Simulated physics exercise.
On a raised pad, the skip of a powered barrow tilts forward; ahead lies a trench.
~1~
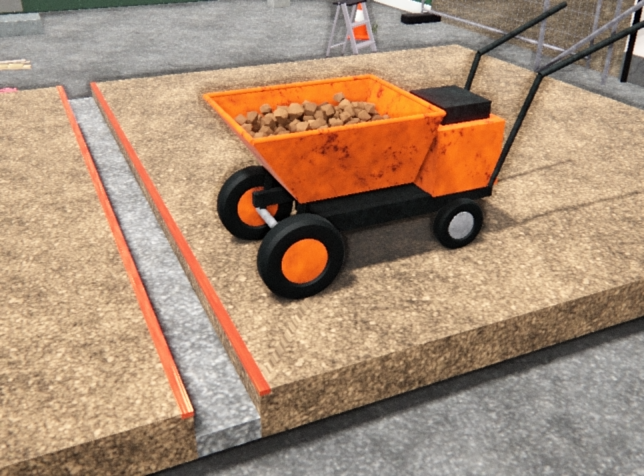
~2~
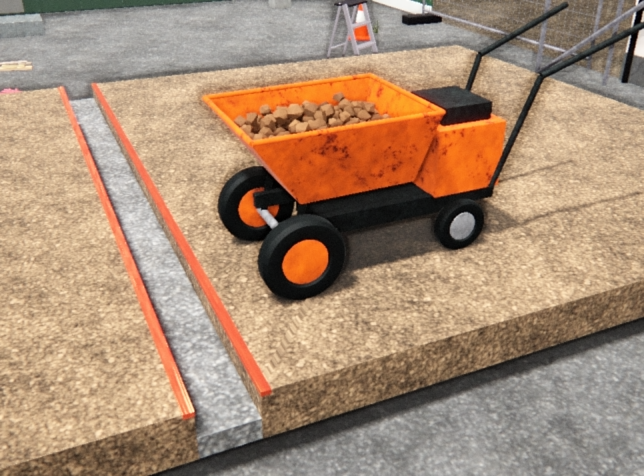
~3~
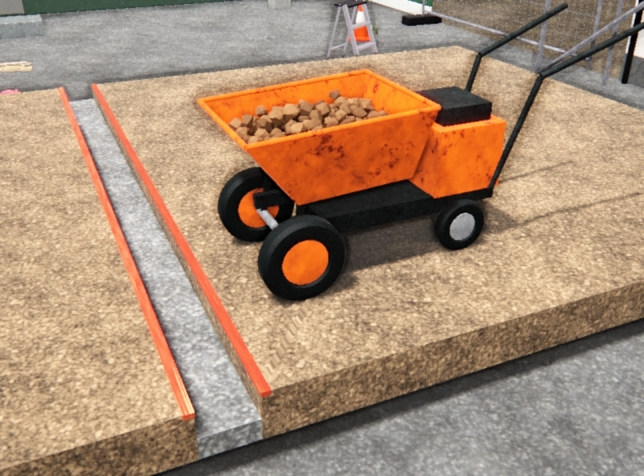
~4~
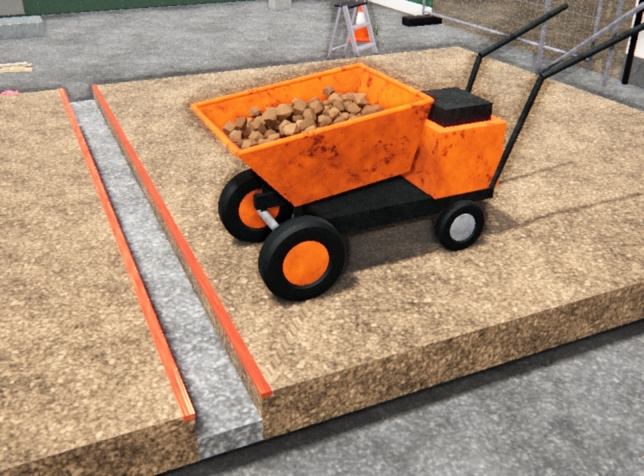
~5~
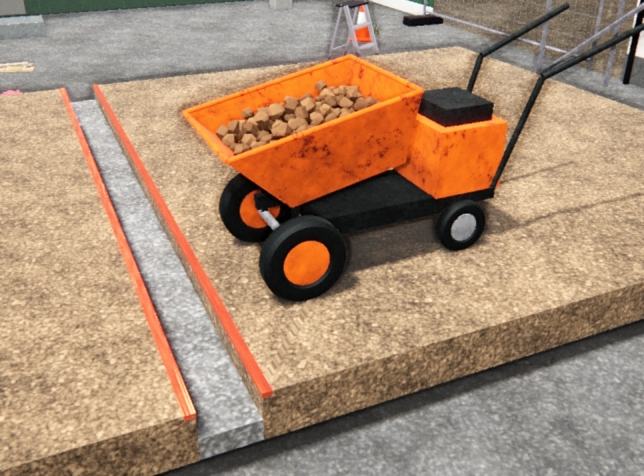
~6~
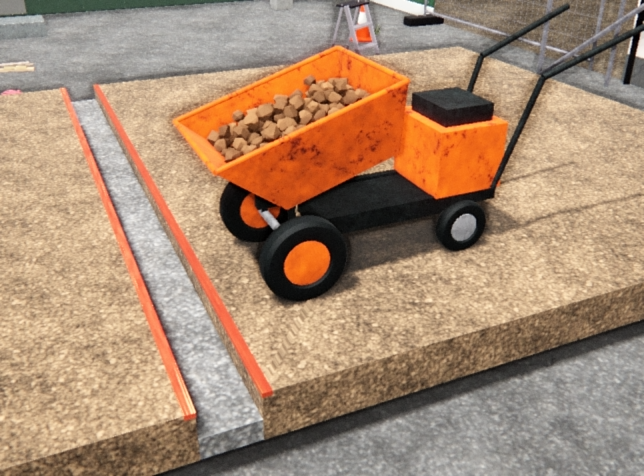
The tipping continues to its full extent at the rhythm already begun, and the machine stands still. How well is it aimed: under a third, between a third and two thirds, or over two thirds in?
The load will go in at below a third.
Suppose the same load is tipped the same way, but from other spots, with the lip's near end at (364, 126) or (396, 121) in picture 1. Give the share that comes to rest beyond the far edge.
In order, 0 % followed by 0 %.
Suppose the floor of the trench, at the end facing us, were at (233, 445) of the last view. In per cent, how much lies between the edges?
0 per cent, roughly.
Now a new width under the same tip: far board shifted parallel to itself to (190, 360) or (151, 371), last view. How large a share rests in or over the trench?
I'd say some 0 in a hundred, followed by 30 in a hundred.
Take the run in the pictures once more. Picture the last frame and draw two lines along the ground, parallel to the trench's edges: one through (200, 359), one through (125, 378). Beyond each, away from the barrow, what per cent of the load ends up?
In order: 70 percent, then 50 percent.
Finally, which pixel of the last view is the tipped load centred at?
Roughly at (78, 303), give or take.
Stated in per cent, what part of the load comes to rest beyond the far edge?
That share is about 65 percent.
Shortly afterwards, skip tipped steeply; the whole lot in the skip.
Next, skip tipped right over; the bulk in the skip; only a few in or heaped over the trench; near a quarter beyond it; only a few falling.
Some moments later, skip tipped right over; near a third in the skip; only a few in or heaped over the trench; near two thirds beyond it.
In the end, skip tipped right over; near a quarter in the skip; a little in or heaped over the trench; near two thirds beyond it.
